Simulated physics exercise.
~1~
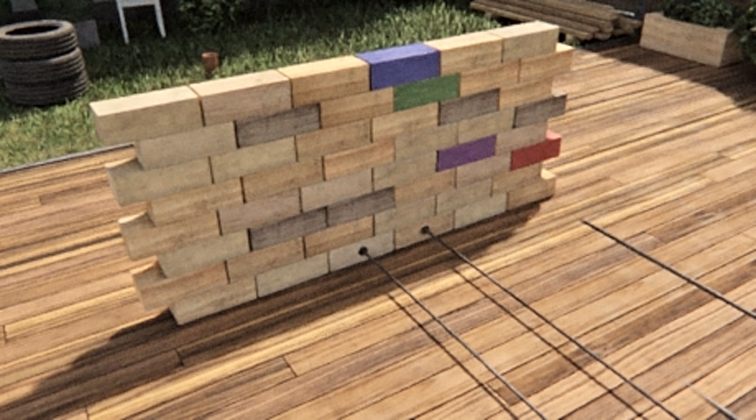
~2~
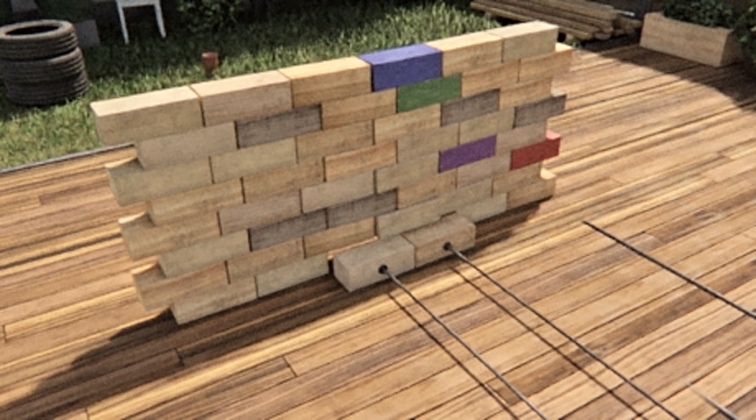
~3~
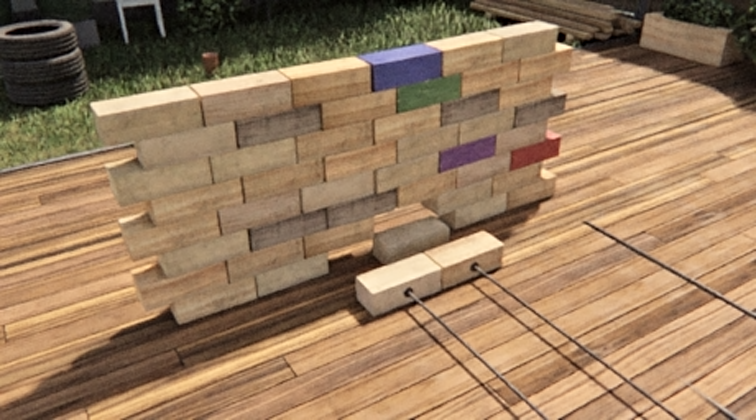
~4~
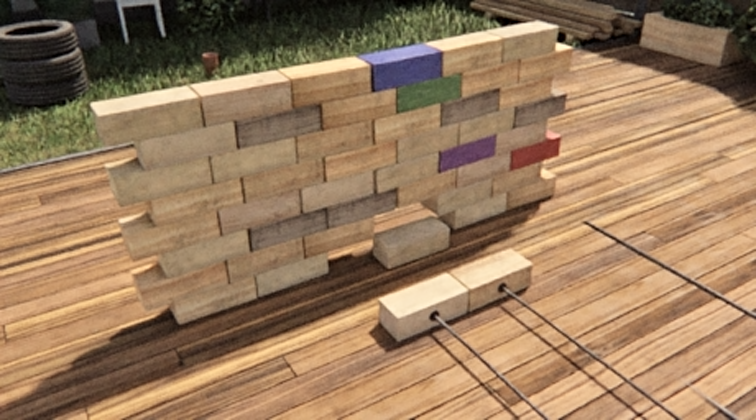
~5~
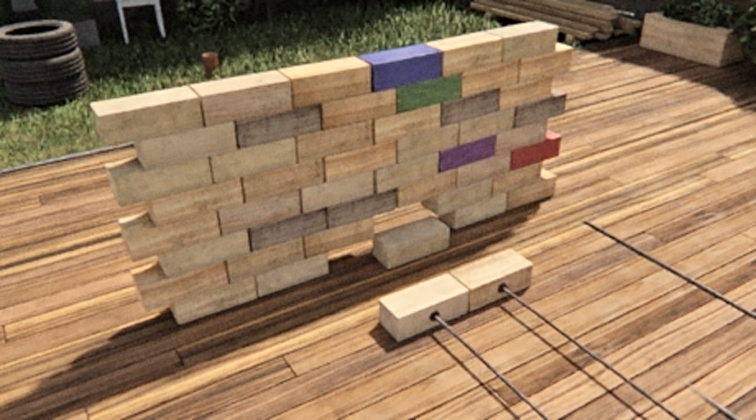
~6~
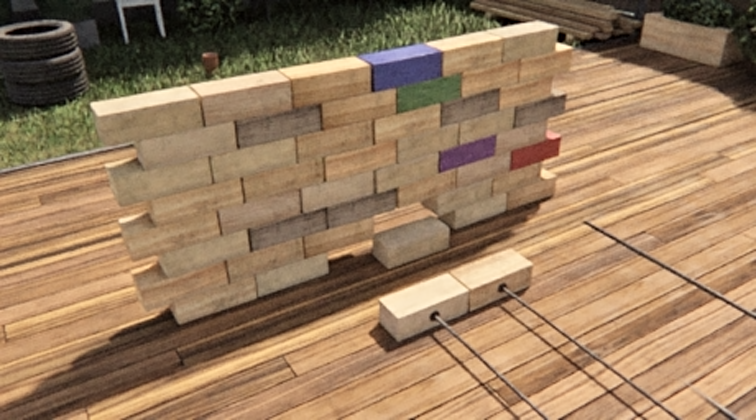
Sunlit back yard deck, thin rods pulling two neighbouring blocks from a timber wall, one block dropping behind them, the rest standing.
